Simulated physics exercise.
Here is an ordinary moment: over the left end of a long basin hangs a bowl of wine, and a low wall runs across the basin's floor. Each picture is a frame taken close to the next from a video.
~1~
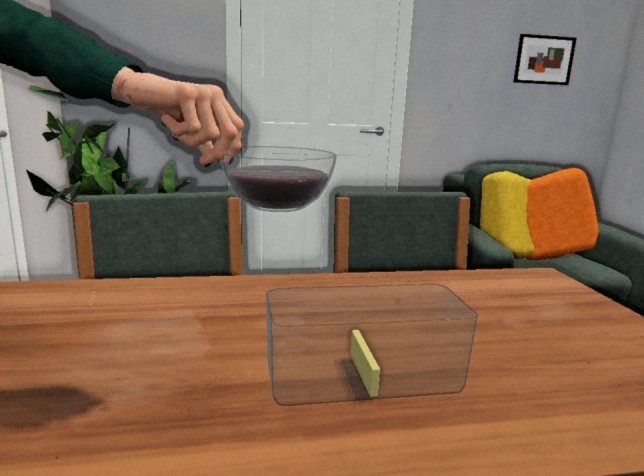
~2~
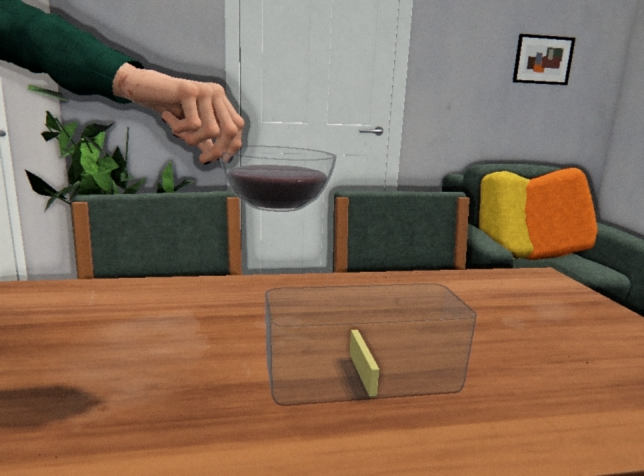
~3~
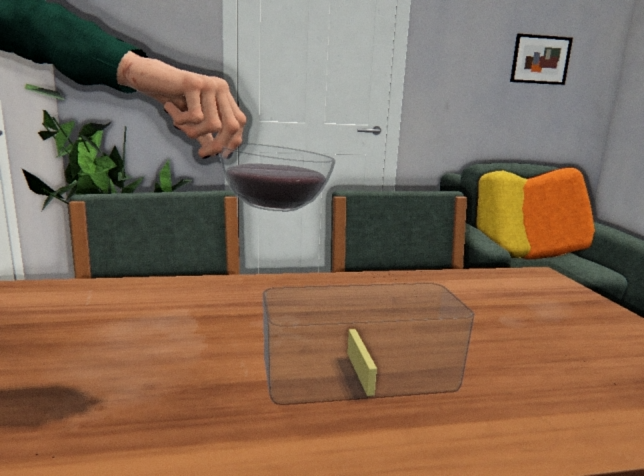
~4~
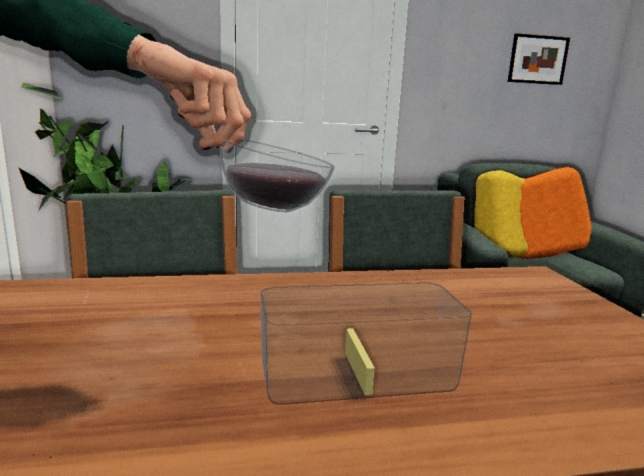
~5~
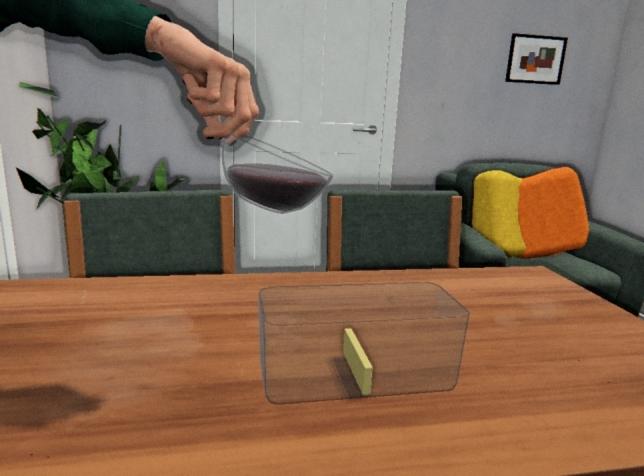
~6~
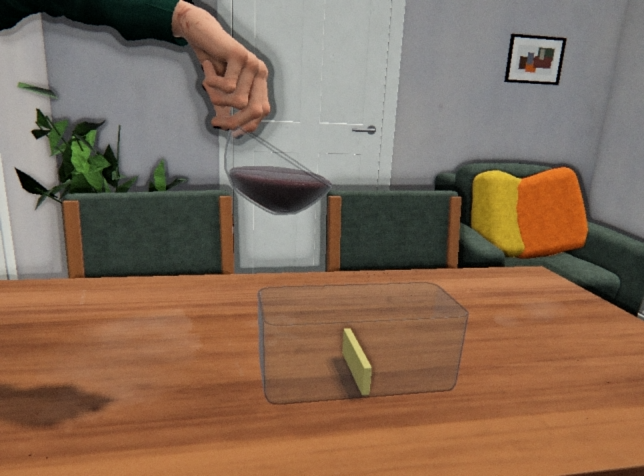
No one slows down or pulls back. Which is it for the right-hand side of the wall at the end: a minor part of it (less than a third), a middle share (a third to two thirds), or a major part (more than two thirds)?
My call is that the right side sits mid-range, from a third up to two thirds.
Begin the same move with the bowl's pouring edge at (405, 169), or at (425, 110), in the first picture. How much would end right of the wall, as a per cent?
90 and 70 in a hundred.
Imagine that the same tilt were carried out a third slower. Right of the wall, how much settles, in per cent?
About 50 per cent.
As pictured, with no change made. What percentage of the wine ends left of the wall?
Roughly 55 per cent.
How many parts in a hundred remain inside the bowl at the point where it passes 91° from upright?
My estimate is close to 20 percent remaining.
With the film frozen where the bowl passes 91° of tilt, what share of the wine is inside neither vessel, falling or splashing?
Roughly 55 percent.
A moment on, the bowl is tipped on its side and 19 per cent is still to pour, 9 is left of the wall and 18 right of it.
Next, the bowl is tipped right over and 0 per cent is still to pour, 53 is left of the wall and 41 right of it.
Then the bowl is tipped right over and 0 per cent is still to pour, 57 is left of the wall and 41 right of it.
Later the bowl is tipped right over and 0 per cent is still to pour, 57 is left of the wall and 41 right of it.
Finally, 57 per cent lies left of the wall, 41 right of it and 2 outside.
